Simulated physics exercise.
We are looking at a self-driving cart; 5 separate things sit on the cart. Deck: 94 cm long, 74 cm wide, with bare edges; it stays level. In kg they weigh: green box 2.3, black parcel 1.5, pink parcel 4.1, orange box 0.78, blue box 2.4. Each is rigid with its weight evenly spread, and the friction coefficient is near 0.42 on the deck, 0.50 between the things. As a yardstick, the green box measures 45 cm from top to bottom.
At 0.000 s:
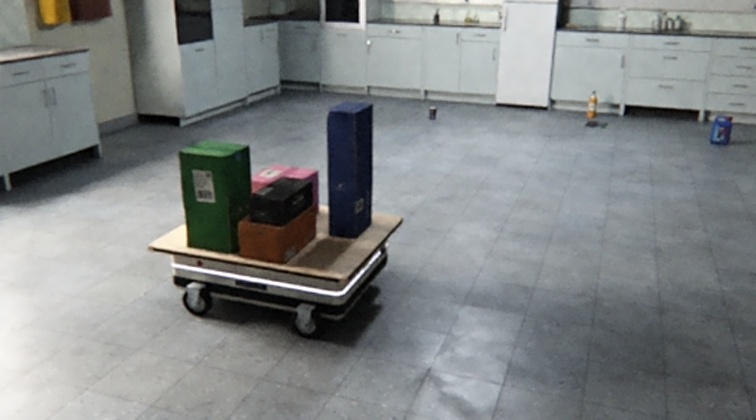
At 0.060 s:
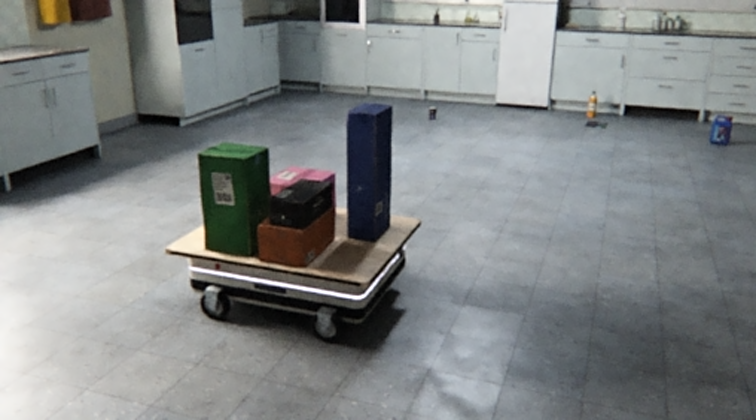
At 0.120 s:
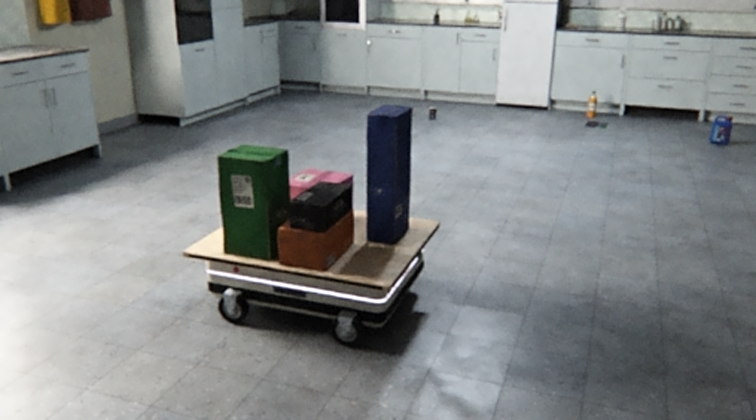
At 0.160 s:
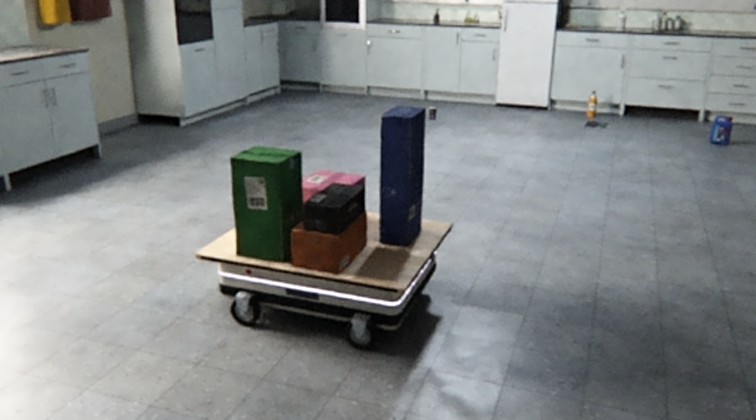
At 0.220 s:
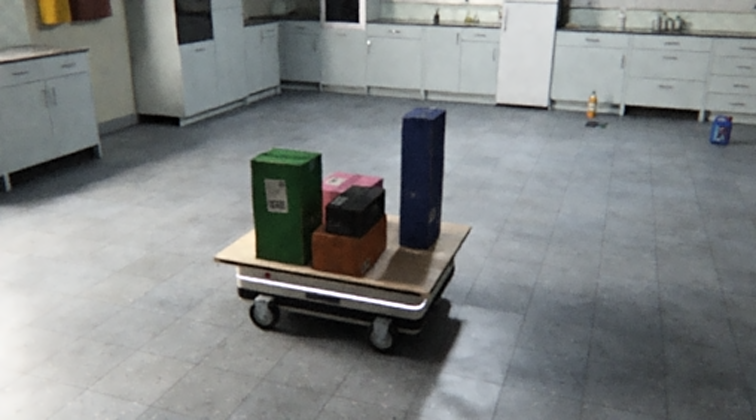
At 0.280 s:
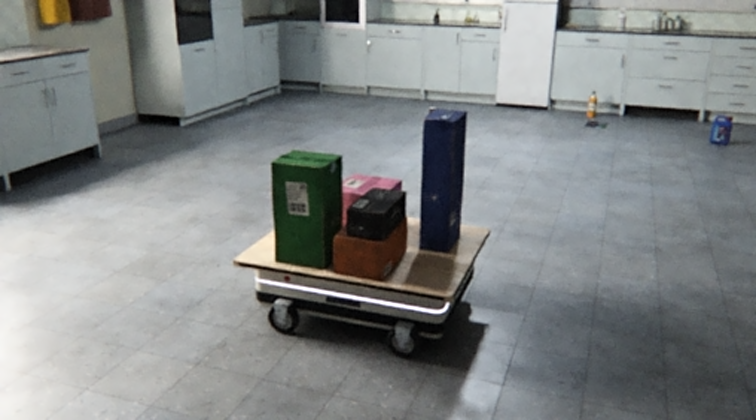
A low wheeled cart carrying five colourful boxes rolls slowly rightward across a grey tiled floor.
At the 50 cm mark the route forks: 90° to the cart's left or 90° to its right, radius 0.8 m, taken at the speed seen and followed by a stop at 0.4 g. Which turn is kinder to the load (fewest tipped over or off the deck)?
The load fares better going right.
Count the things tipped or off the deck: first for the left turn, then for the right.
Turning left 4, turning right 1.
Turning left. Around 0.88 s, cart 141 cm along, turned 54°; black parcel shifted 20 cm near (624, 199); green box shifted 6 cm near (573, 205); blue box at 53° to upright.
Around 1.28 s, cart 205 cm along, turned 90°; green box, black parcel, orange box and blue box now off the deck.
Finally (2.2 s), off the deck, green box, black parcel, orange box and blue box; the last one still in place (within 10 cm).
Turning right instead, blue box tipped over or off the deck, 1 of 5 in all.
